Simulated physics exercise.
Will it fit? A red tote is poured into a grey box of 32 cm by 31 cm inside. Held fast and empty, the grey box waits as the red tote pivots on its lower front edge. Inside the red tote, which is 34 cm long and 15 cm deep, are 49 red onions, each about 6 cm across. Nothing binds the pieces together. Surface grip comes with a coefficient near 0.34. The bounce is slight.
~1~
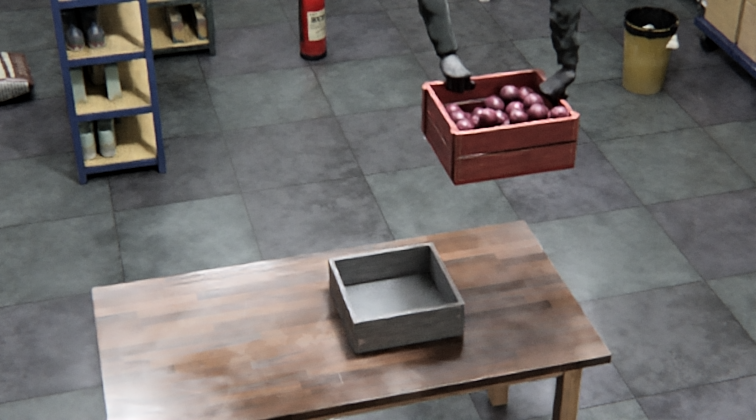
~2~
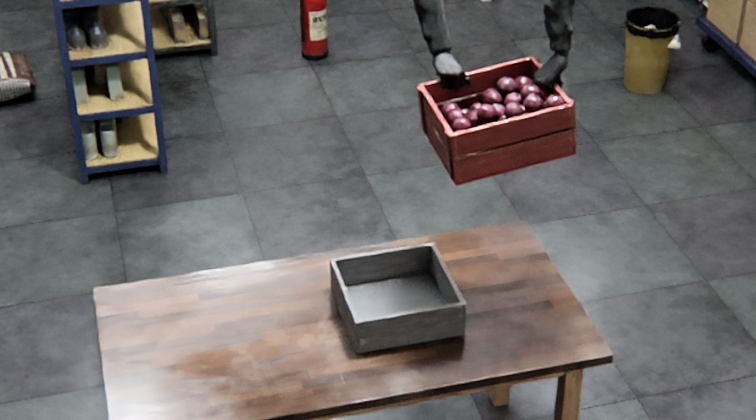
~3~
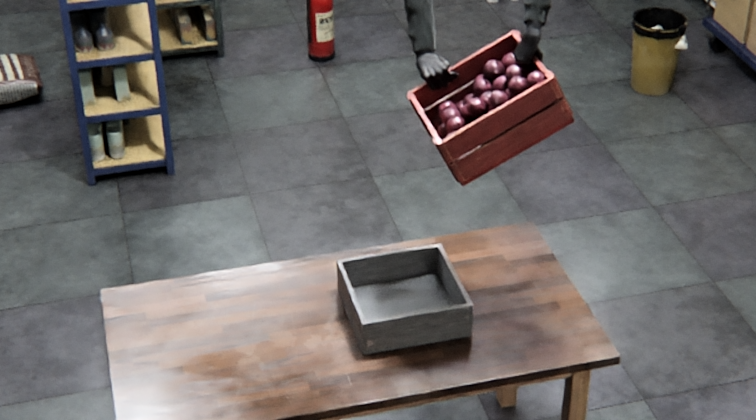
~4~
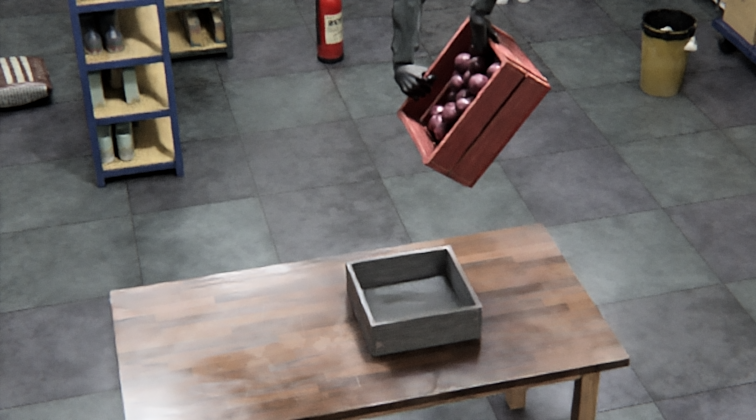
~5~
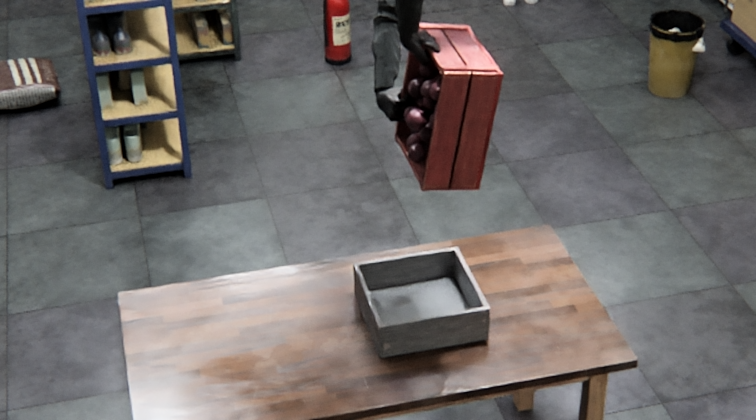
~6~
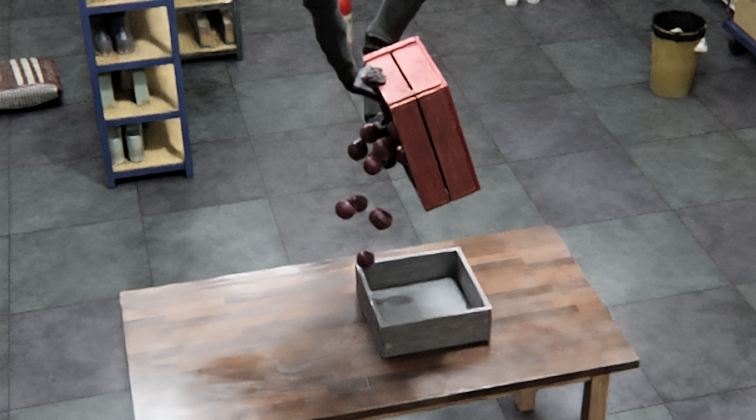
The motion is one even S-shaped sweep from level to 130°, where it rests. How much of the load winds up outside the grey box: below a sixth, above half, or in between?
Outside tally: The greater part, grey box.
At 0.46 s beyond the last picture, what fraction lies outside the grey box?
Close to 65 in a hundred.
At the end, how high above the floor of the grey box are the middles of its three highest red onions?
Around 3 centimetres.
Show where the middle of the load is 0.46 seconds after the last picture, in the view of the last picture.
Centre: About (323, 323).
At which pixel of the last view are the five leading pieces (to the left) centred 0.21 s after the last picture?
Close to (282, 332).
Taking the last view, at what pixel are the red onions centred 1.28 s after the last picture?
I'd put the middle close to (252, 353) in the last view.
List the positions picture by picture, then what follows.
In the first picture (each is followed by its nearest rim corner in this view), red tote, (460, 133); grey box, (358, 321); 0° from level; none out.
Red tote, (454, 134); 7° from level, in the second picture.
Red tote, (442, 141); 27° from level, in the third picture.
Red tote, (429, 160); 53° from level, in the fourth picture.
Red tote, (423, 185); 81° from level; 1 out, the lowest onion at (417, 120), in the fifth picture.
Red tote, (424, 207); grey box, (385, 325); 106° from level; 12 out, the lowest onion at (366, 259), in the sixth picture.
Then, 0.21 s after the last picture, tilt 128°; 7 still in the red tote, 12 outside the grey box and 30 in the air.
Then, 0.46 s after the last picture, tilt 130°; 6 in the grey box, 33 outside the grey box and 10 in the air.
Then, 0.82 s after the last picture, tilt 130°; 6 in the grey box and 43 outside the grey box.
Outcome (1.28 s after the last picture), 6 in the grey box and 43 outside the grey box. Asked share, 43 of 49, 88 per cent.
